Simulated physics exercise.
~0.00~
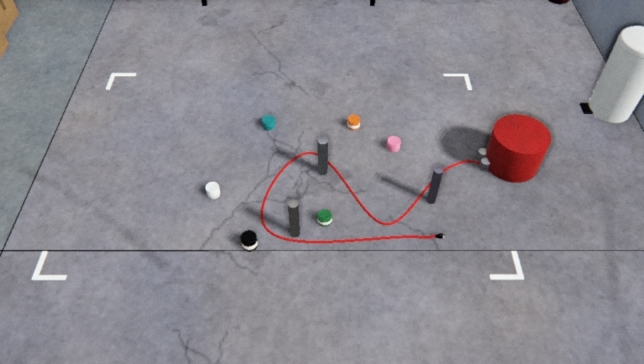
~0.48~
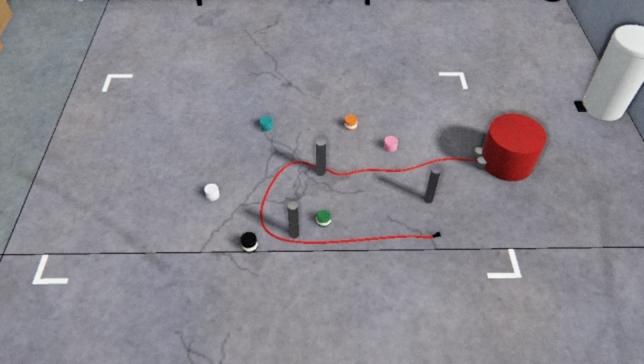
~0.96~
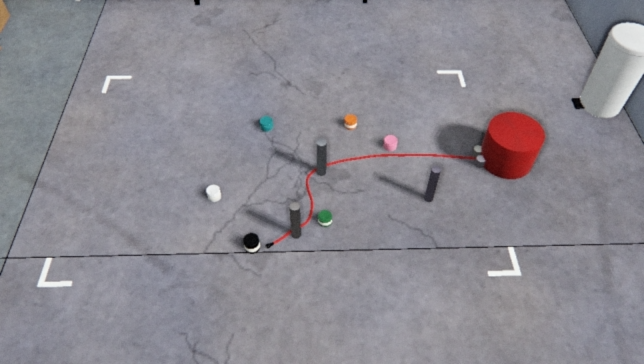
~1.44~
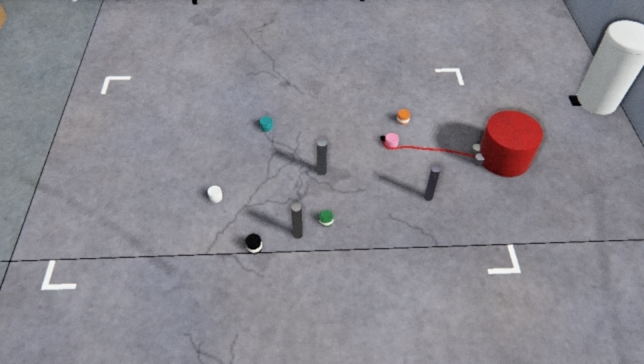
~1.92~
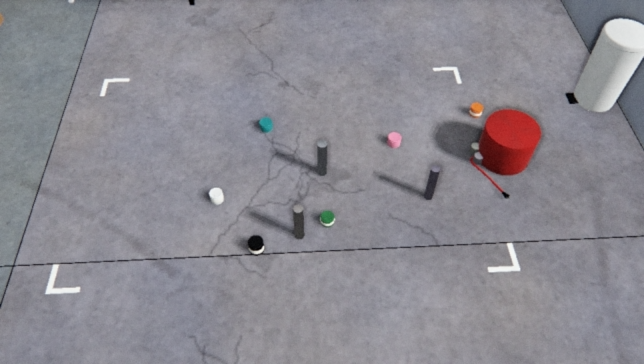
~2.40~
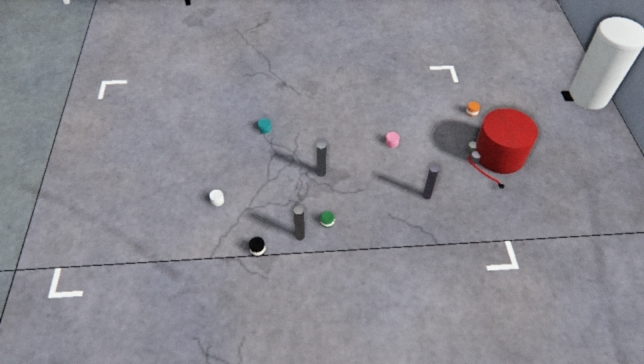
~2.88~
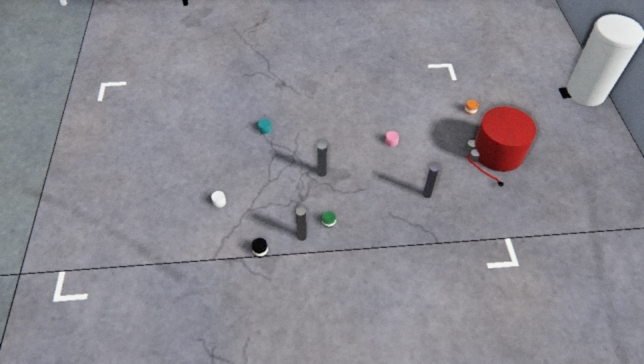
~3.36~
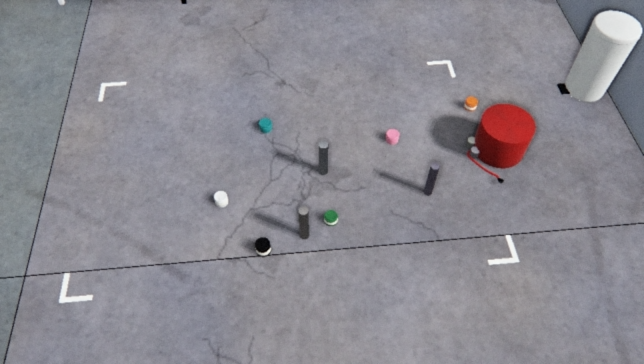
Red reel winding in a thin red lead past dark posts, the orange tin shifting right, a short end left out.
